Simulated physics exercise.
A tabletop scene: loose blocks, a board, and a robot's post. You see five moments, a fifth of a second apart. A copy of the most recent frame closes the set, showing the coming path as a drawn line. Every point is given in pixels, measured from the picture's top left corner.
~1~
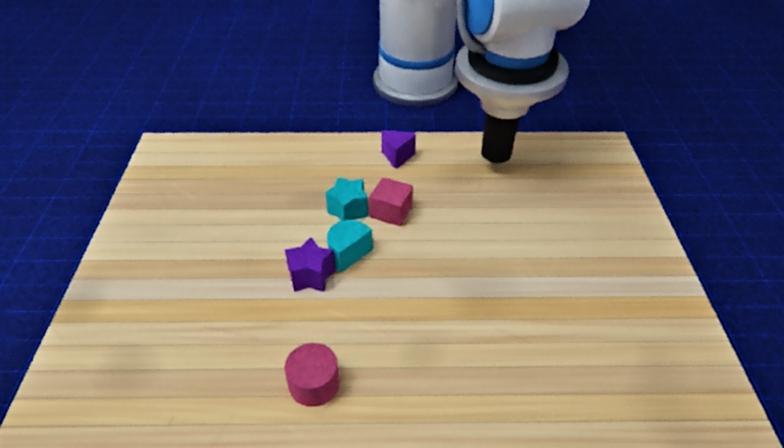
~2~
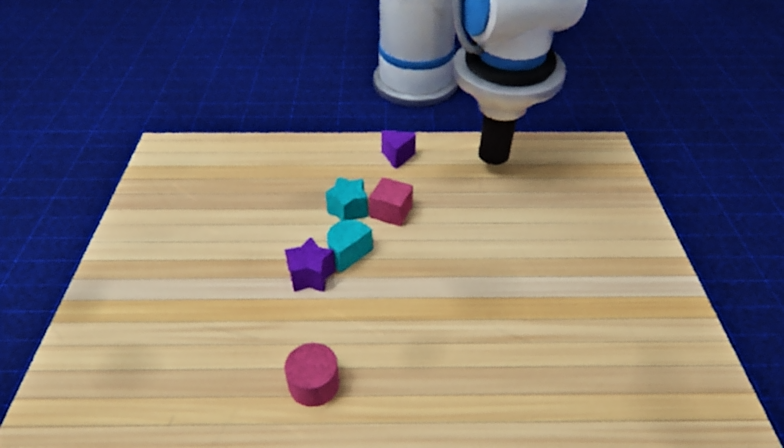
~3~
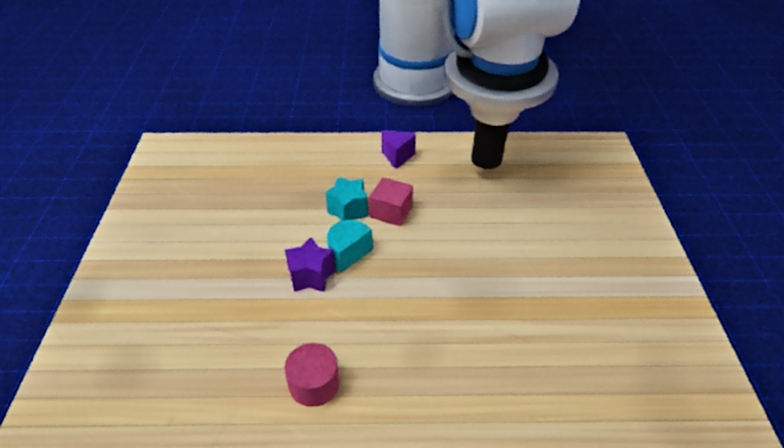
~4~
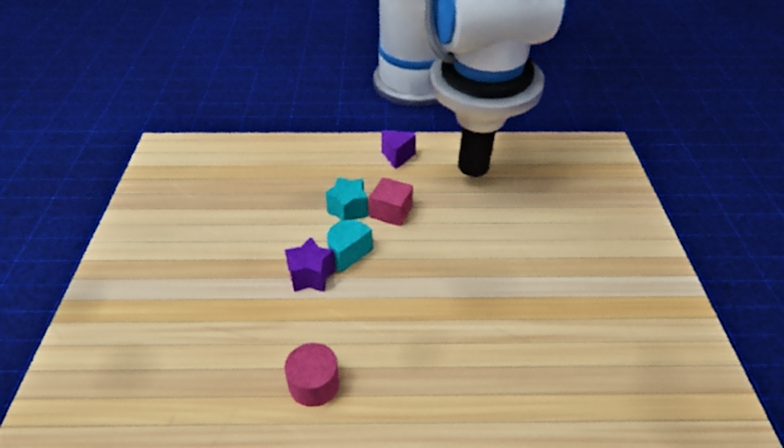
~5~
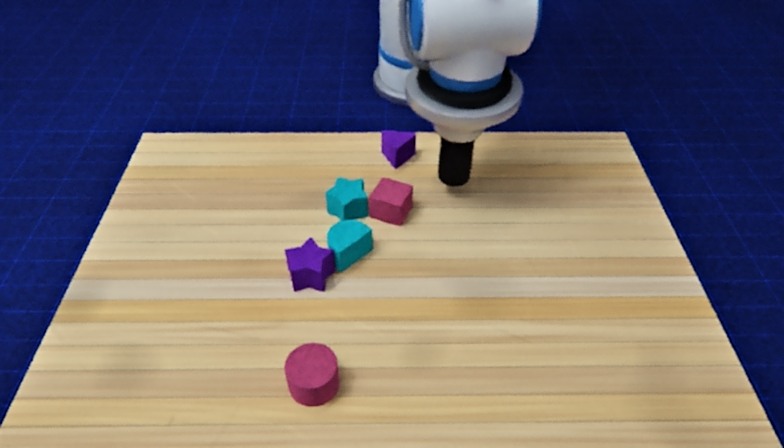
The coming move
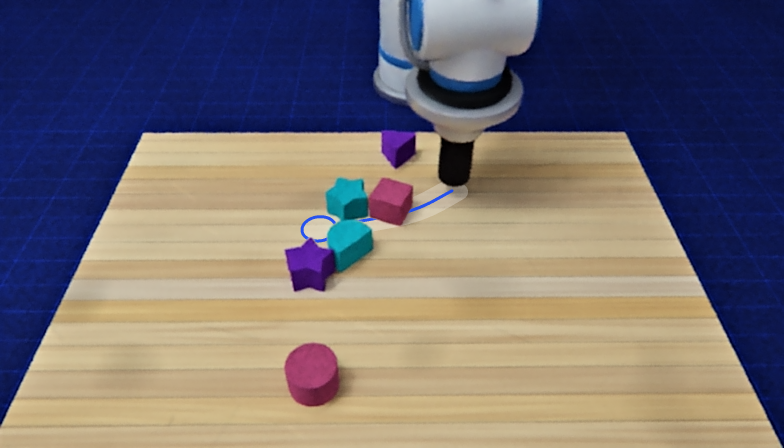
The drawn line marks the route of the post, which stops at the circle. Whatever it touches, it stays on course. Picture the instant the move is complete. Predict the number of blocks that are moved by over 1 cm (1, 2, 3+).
It should be two.
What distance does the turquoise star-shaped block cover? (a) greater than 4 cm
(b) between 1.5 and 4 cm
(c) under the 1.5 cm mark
That would be a.
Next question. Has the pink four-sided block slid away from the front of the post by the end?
That would be a no.
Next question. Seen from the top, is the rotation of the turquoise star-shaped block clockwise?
Answer: Yes.
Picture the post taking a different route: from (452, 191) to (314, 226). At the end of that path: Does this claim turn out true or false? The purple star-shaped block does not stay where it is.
That is true.
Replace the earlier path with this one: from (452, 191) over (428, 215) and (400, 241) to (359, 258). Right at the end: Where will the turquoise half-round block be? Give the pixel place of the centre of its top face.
The middle of its top is at (312, 243).
Path on the board, from (452, 191) by way of (392, 215) to (319, 229).
On the path given first. One third of the way, post (415, 195); turquoise star-shaped block (342, 190), turned 20° clockwise; pink four-sided block (377, 198).
Two thirds of the way, post (366, 206); turquoise half-round block (344, 235); turquoise star-shaped block (305, 192), turned 60° clockwise; pink four-sided block (332, 210), turned 35° anticlockwise.
At the end, post (317, 214); purple star-shaped block in place; turquoise half-round block (344, 235); turquoise star-shaped block (289, 191), turned 95° clockwise; pink four-sided block (287, 225), turned 70° anticlockwise.
